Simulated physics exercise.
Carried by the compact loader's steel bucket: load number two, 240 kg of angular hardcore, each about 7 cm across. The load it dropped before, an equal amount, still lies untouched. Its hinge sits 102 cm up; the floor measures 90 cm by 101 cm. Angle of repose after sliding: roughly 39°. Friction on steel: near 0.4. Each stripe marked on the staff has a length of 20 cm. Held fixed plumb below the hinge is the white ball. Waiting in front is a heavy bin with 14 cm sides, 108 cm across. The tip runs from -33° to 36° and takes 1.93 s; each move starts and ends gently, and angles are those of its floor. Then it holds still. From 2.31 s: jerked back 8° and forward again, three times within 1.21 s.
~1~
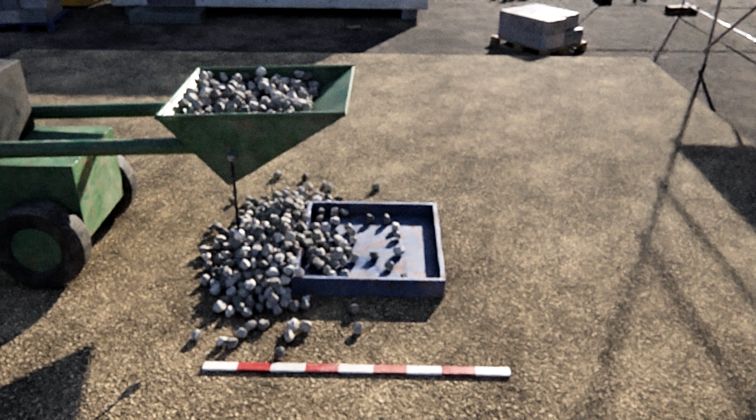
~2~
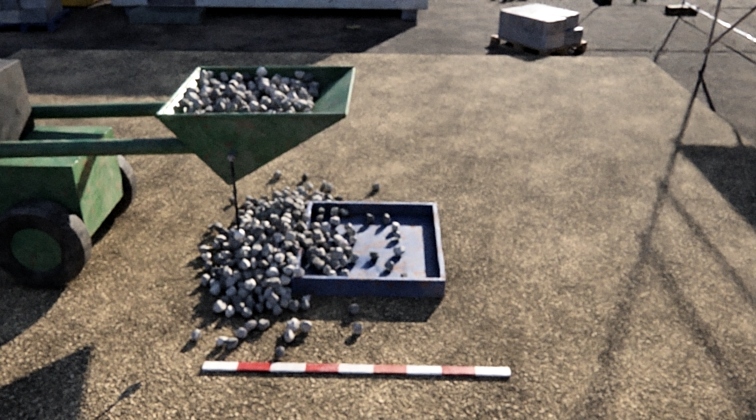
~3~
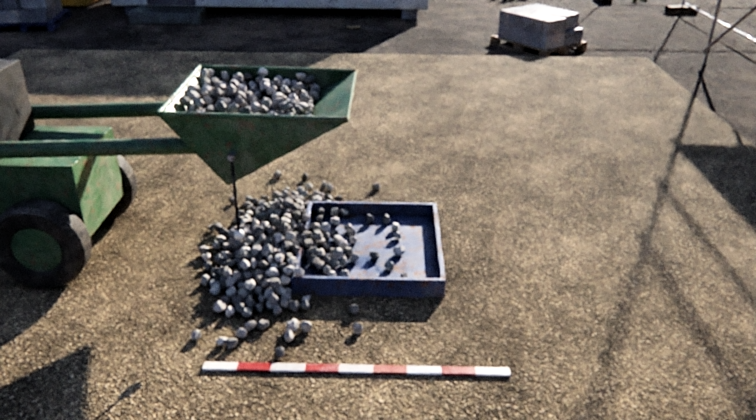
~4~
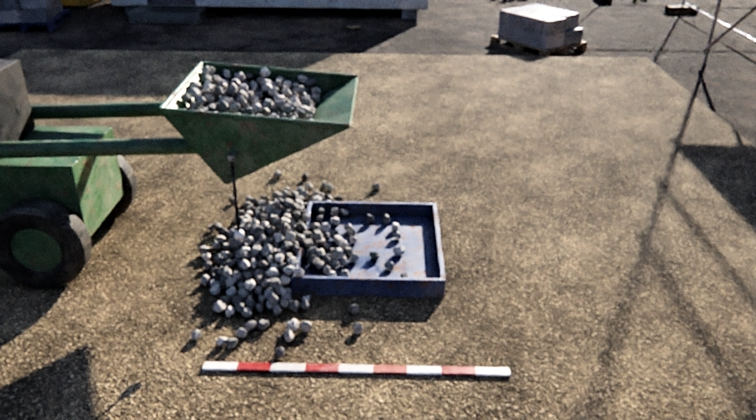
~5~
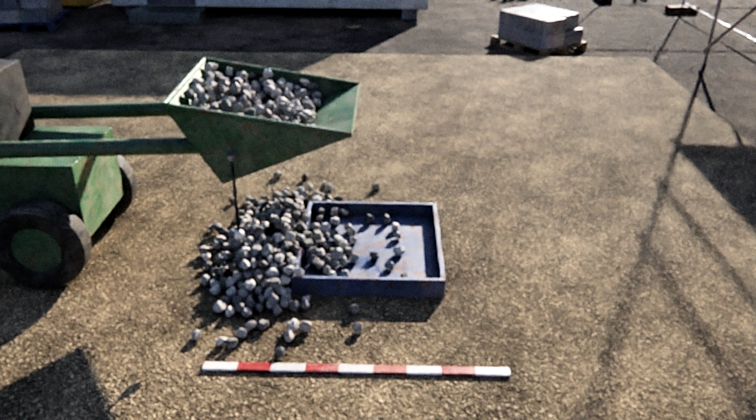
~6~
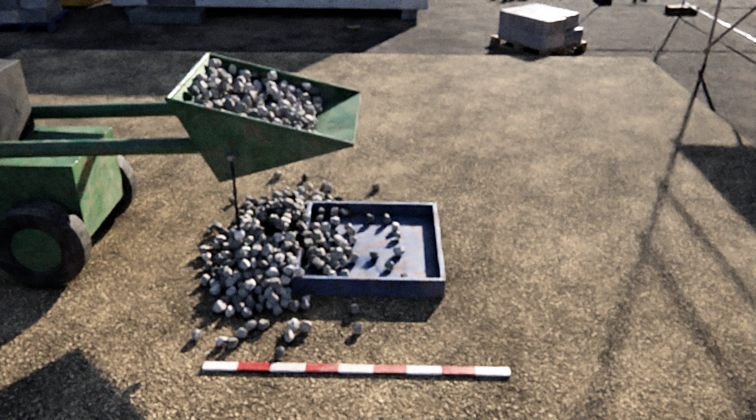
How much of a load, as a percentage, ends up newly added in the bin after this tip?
88 %.
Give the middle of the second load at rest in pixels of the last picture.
I'd say close to (382, 237).
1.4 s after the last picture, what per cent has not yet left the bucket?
Roughly 60 per cent remains inside.
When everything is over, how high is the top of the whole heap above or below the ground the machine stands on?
I'd say close to 32 cm above the ground.
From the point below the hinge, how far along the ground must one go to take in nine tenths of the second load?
Ahead of it by roughly 130 cm.
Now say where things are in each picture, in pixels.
The bucket is at -33°, its lip at (346, 114); the top of the load is at (240, 82). The earlier load is highest near (278, 220), 26 cm above ground level, 85 % short of the bin, 10 % in the bin, 5 % beside or beyond the bin, in the first picture.
Lip at (346, 115), floor tilted -32°, highest stones at (235, 82), in the second picture.
The bucket is at -30°, its lip at (348, 120); the top of the load is at (219, 81), in the third picture.
The bucket is at -27°, its lip at (350, 126); the top of the load is at (217, 79), in the fourth picture.
The bucket is at -22°, its lip at (352, 135); the top of the load is at (213, 79), in the fifth picture.
Lip at (354, 145), floor tilted -17°, highest stones at (214, 75), in the sixth picture.
Then, 0.9 s after the last picture the floor is at 25°; in per cent of one load, 100 in the bucket, 85 short of the bin, 10 in the bin, 5 beside or beyond the bin; the foremost stones are at (393, 250).
Then, 1.4 s after the last picture the floor is at 36°; in per cent of one load, 60 in the bucket, 85 short of the bin, 50 in the bin, 5 beside or beyond the bin; the foremost stones are at (400, 252).
Then, 3.4 s after the last picture the floor is at 36°; in per cent of one load, 0 in the bucket, 85 short of the bin, 98 in the bin, 17 beside or beyond the bin; the foremost stones are at (470, 260).
Then, 5.9 s after the last picture the floor is at 36°; in per cent of one load, 0 in the bucket, 85 short of the bin, 98 in the bin, 17 beside or beyond the bin; the foremost stones are at (470, 260). Net gain in the bin, 88.
